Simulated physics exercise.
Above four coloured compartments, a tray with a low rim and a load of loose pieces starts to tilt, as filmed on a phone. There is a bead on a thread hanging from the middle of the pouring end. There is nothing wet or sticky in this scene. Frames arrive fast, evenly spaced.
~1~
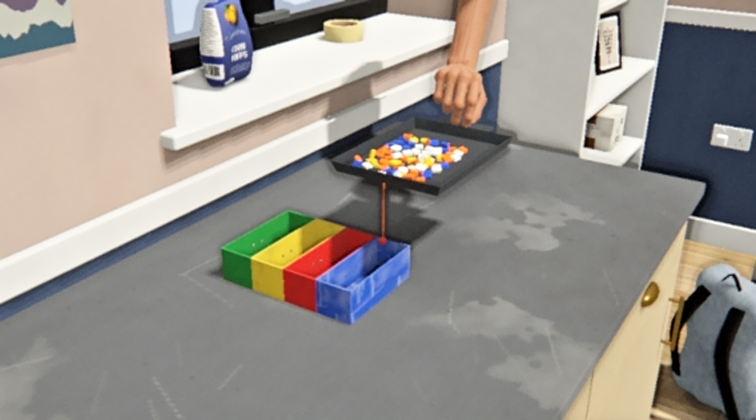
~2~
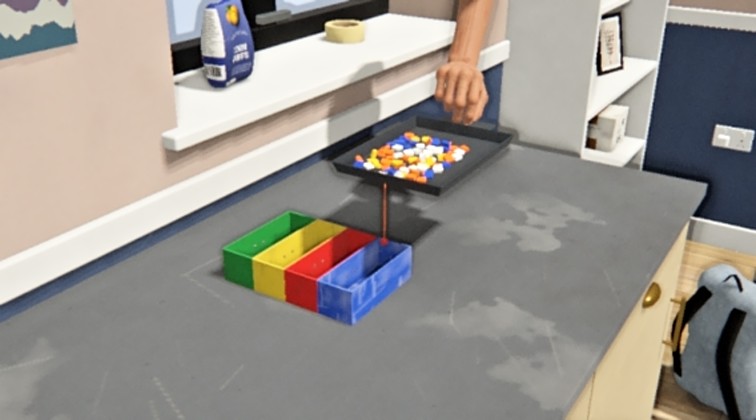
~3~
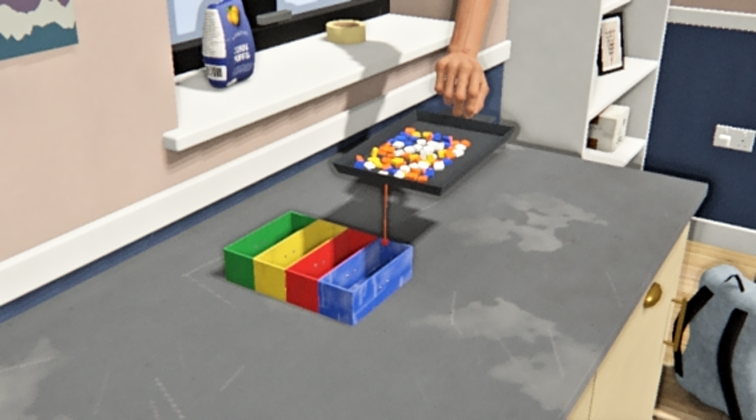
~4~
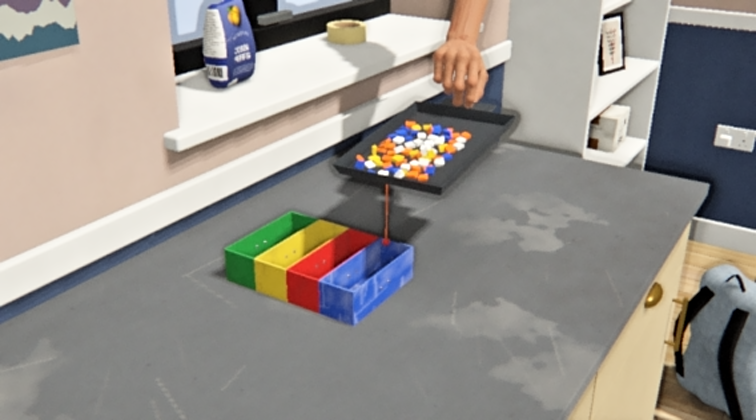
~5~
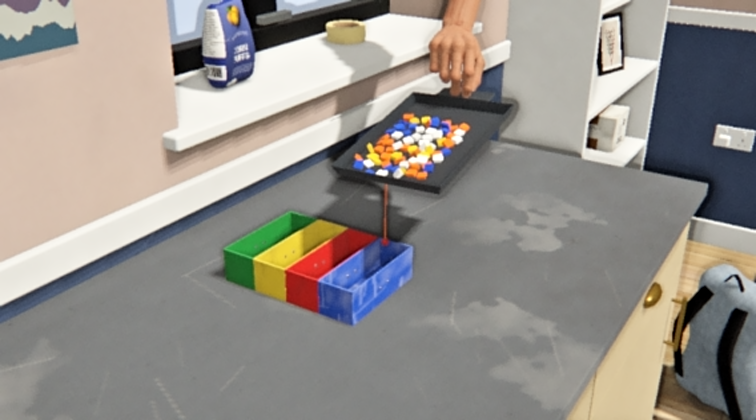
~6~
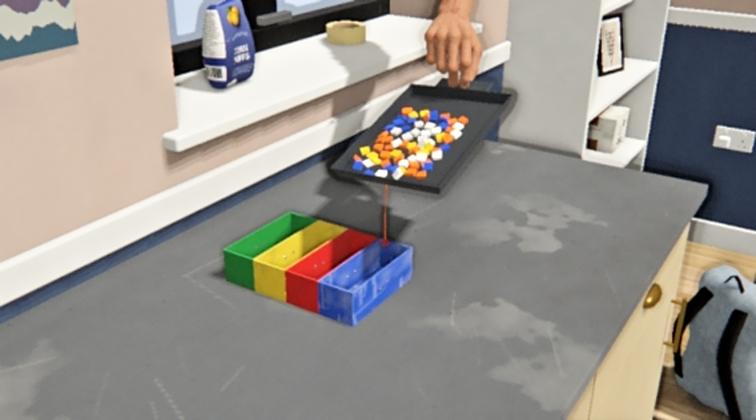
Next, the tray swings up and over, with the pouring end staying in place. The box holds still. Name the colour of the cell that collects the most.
Red.
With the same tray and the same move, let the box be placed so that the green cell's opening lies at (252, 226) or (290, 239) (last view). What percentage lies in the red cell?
It would be roughly 30 per cent, followed by roughly 40 per cent.
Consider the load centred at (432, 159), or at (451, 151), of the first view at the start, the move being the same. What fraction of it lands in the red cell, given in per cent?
Shares in turn: 50 % and 40 %.
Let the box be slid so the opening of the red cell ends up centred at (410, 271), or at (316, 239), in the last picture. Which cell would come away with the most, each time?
So the first one goes to the green cell and the second to the cell in blue.
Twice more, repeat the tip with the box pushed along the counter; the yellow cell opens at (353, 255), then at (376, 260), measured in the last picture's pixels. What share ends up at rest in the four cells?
You'd get near 100 percent first and near 80 percent next.
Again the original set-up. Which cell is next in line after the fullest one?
Just behind the top cell comes the cell in blue.
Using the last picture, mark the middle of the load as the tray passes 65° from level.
The middle of the pieces sits at roughly (376, 151).
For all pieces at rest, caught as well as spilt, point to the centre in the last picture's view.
Near (330, 284).
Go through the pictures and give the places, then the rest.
In the first picture, corners of the pouring end at (337, 160) and (438, 184), level; middle of the load at (412, 160), mosaic tiles; bead on its thread at (383, 241); green cell at (237, 266); yellow cell at (268, 276); red cell at (300, 287); blue cell at (334, 299).
In the second picture, corners of the pouring end at (338, 161) and (439, 185), level; middle of the load at (413, 160).
In the third picture, corners of the pouring end at (338, 162) and (440, 184), tipped barely, lowest at the left corner; middle of the load at (414, 158).
In the fourth picture, corners of the pouring end at (338, 163) and (440, 184), tipped a little, lowest at the left corner; middle of the load at (415, 154).
In the fifth picture, corners of the pouring end at (337, 164) and (438, 183), tipped a little, lowest at the left corner; middle of the load at (413, 150).
In the sixth picture, corners of the pouring end at (337, 166) and (437, 184), tipped clearly, lowest at the left corner; middle of the load at (412, 146); green cell at (240, 267); yellow cell at (270, 278); red cell at (302, 289); blue cell at (336, 300).
Soon, tray tipped steeply; nearly all on the tray; a stray few falling or outside the box.
A while on, tray tipped past a quarter turn; about half in the red cell; about a quarter in the blue cell; a small part in the yellow cell; a small part falling or outside the box.
Towards the end, tray tipped past a quarter turn; about half in the red cell; about a quarter in the blue cell; about a quarter in the yellow cell; a small part falling or outside the box.
Finally, tray tipped past a quarter turn; about half in the red cell; about a quarter in the blue cell; about a quarter in the yellow cell; none in the green cell; a small part outside the box.
